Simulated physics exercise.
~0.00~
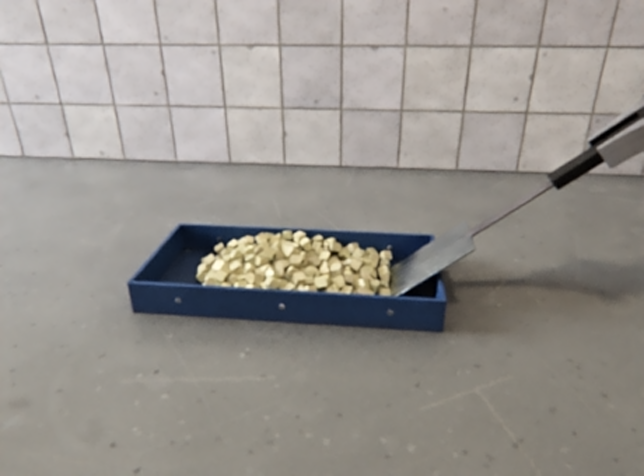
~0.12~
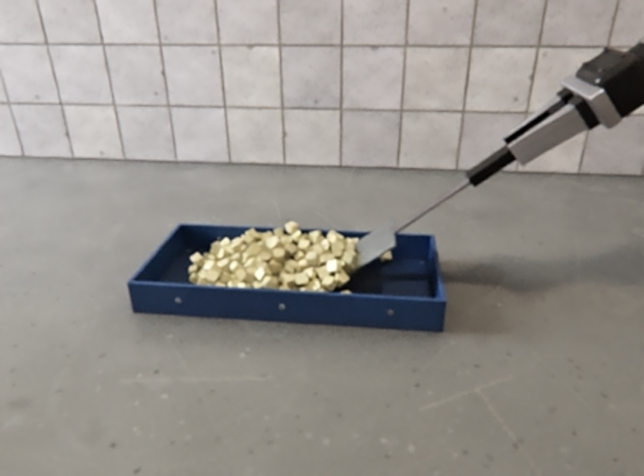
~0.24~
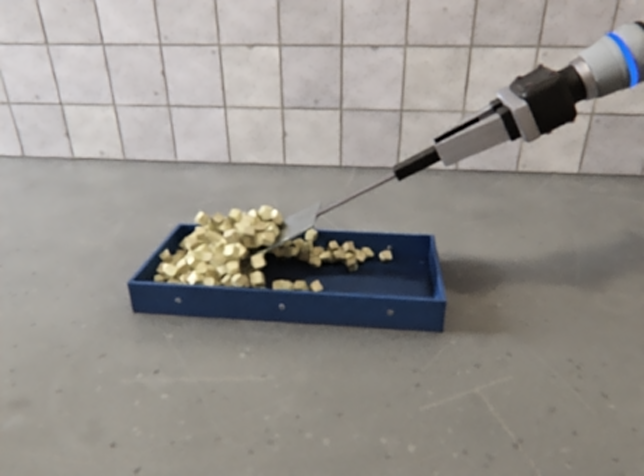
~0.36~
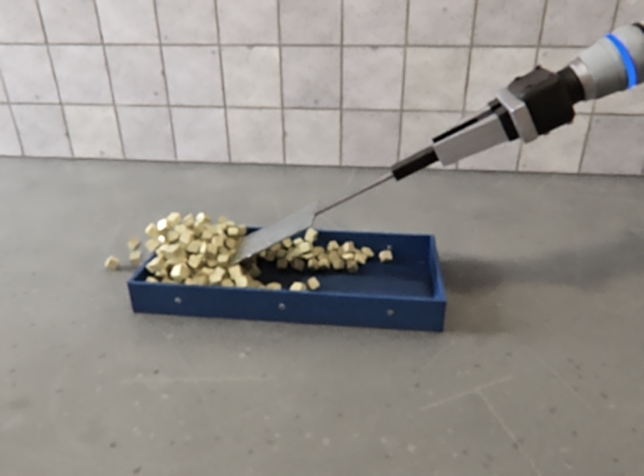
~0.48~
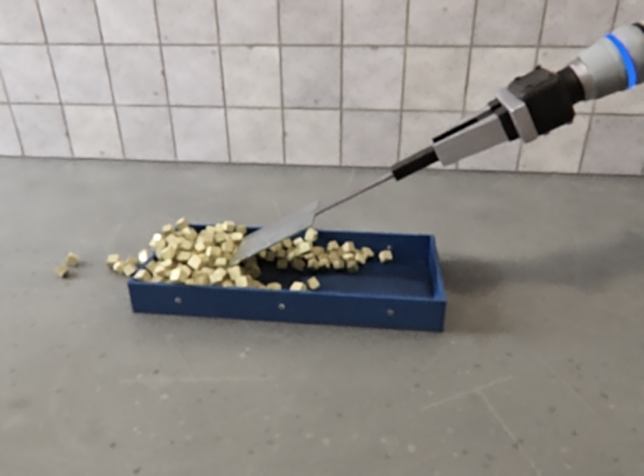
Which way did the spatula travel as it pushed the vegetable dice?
The spatula moved to the left along the trough.
